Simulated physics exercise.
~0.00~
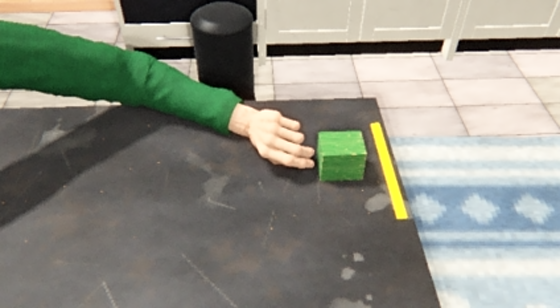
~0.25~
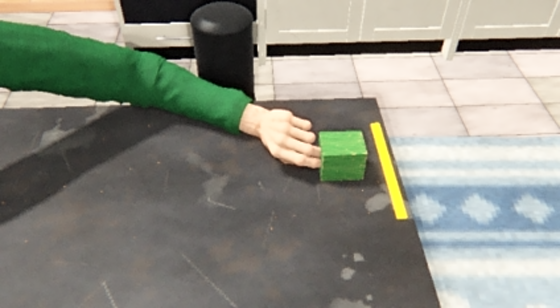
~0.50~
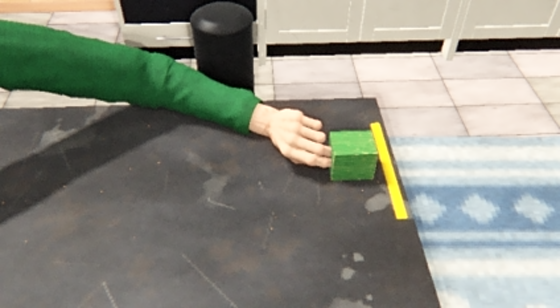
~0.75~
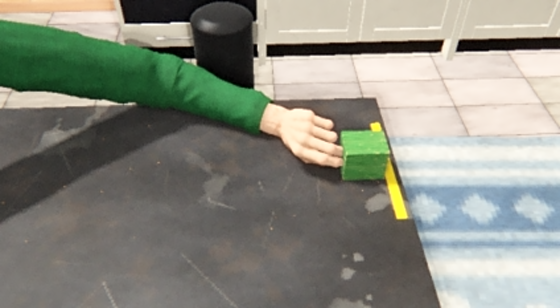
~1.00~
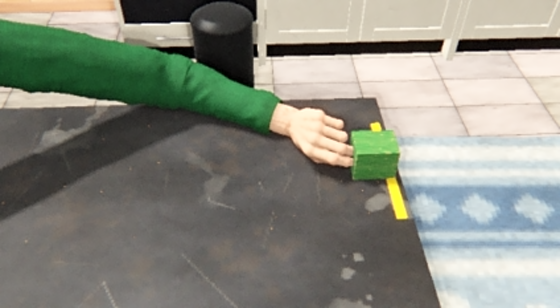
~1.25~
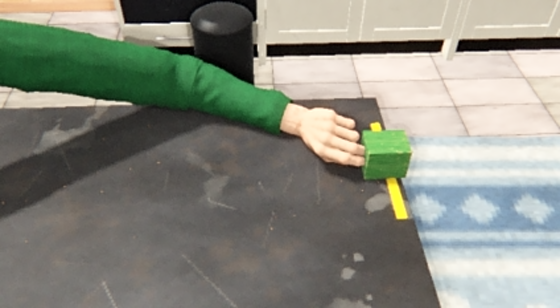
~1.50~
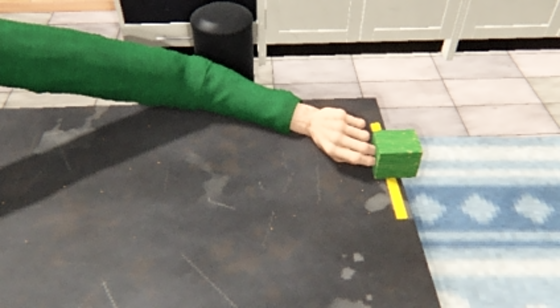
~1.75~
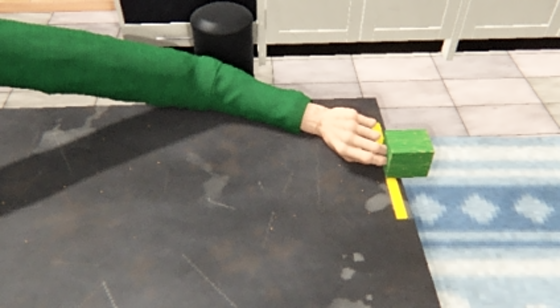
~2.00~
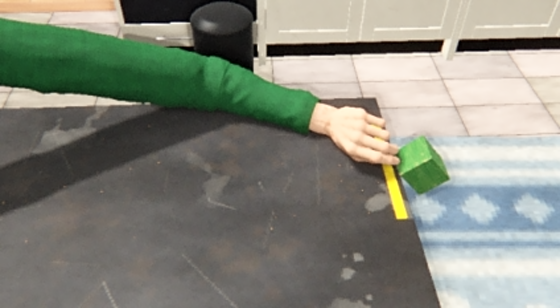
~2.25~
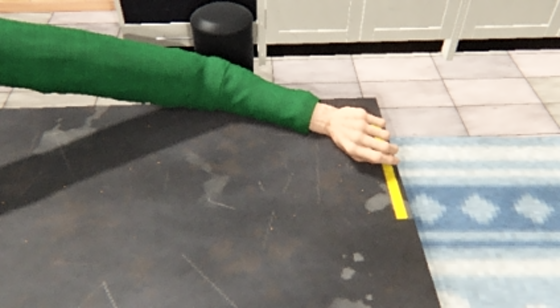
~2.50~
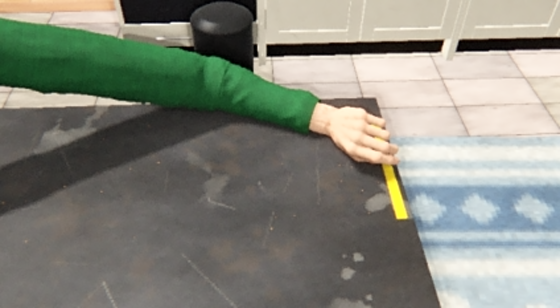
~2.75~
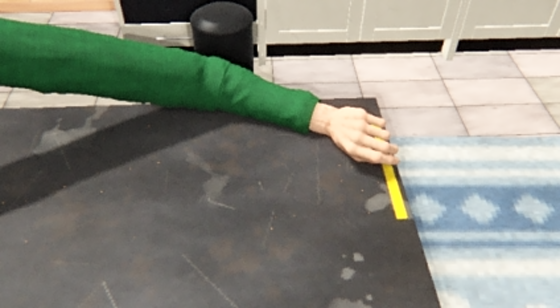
In the video, a hand in a green sleeve pushes a green block rightward across a dark table, over a yellow strip of tape at the edge. The block tips off and drops out of sight, while the hand stops and rests by the tape.
